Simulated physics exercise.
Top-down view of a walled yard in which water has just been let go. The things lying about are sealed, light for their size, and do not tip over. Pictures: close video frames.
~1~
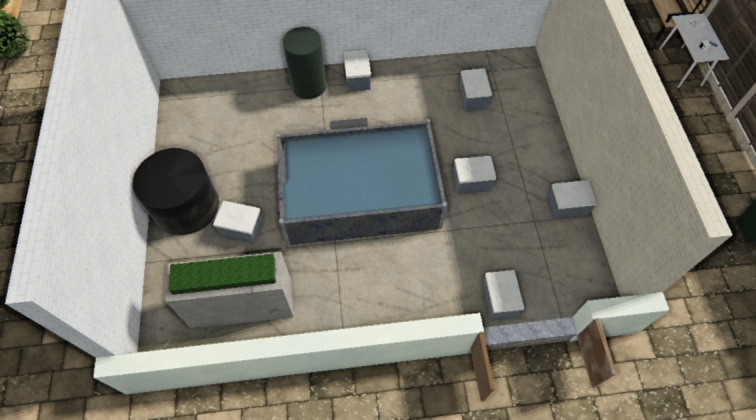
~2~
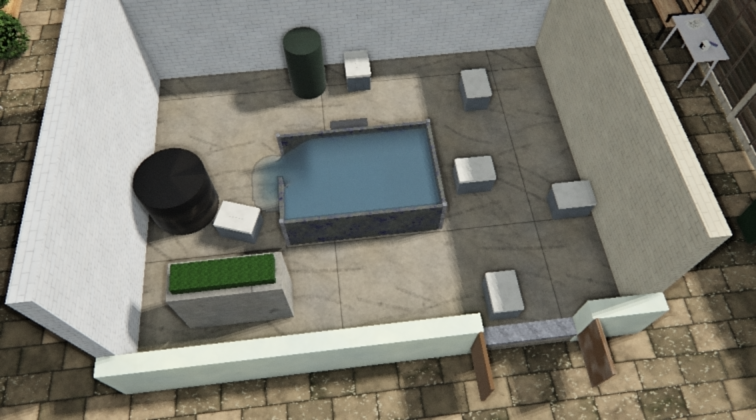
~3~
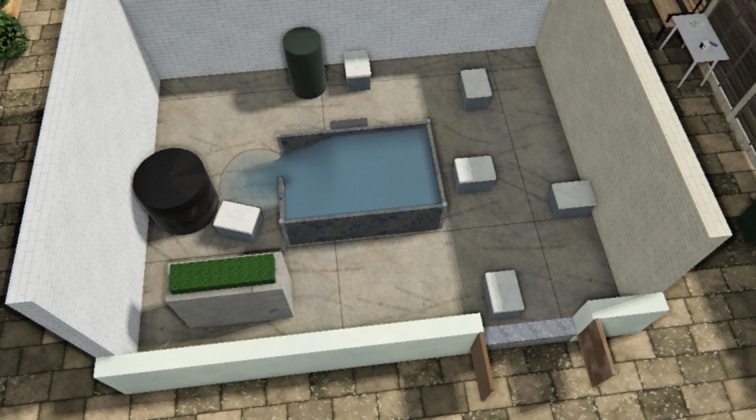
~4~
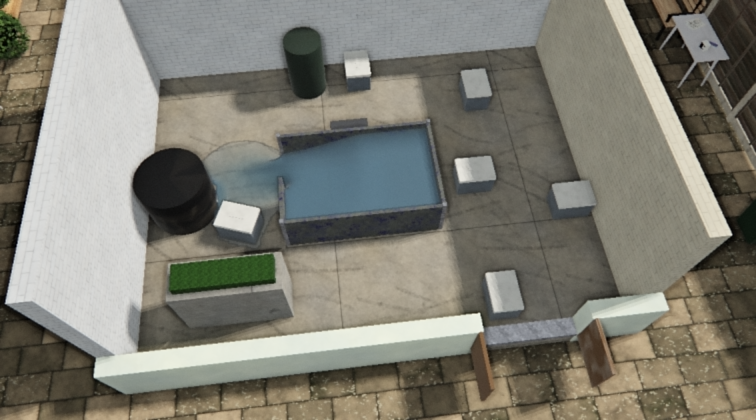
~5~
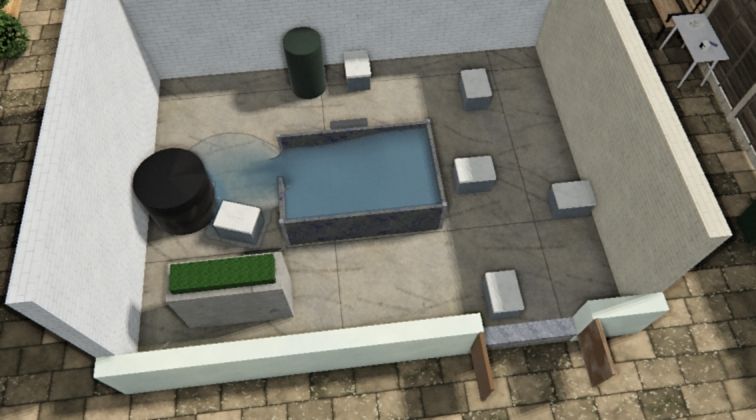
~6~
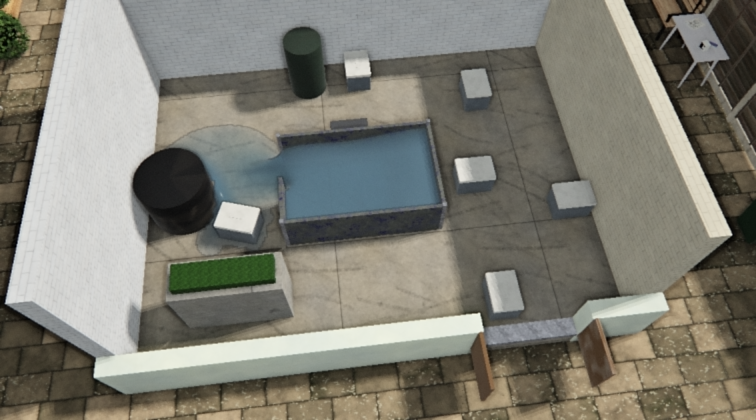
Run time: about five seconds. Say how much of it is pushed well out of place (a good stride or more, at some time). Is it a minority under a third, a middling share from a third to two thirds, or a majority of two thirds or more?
Smaller than a third.
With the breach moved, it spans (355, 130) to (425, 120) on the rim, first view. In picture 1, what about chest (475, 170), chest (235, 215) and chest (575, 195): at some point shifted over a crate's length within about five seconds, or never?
Here is how they go, in order: Fails to go that far, fails to go that far, and dislodged that far.
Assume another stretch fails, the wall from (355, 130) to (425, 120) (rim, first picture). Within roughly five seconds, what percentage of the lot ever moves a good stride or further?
About 60 per cent.
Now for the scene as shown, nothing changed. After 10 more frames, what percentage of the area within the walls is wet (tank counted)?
Near 35 %.
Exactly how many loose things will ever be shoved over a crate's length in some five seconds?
The answer is 2.
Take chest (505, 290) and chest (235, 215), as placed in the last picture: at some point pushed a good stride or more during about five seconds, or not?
Answer in sequence: A shorter distance; the full distance.
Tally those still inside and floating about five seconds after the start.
Counting them up gives 0.
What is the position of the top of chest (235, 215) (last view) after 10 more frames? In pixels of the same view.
My guess is roughly (255, 248).
A moment on, 0 of 7 are well off their spots; 0 afloat.
Next, 1 of 7 are well off their spots; 0 afloat.
Later, 1 of 7 are well off their spots; 0 afloat.
In the end, 2 of 7 are well off their spots, and 2 have been at some point; 0 afloat.
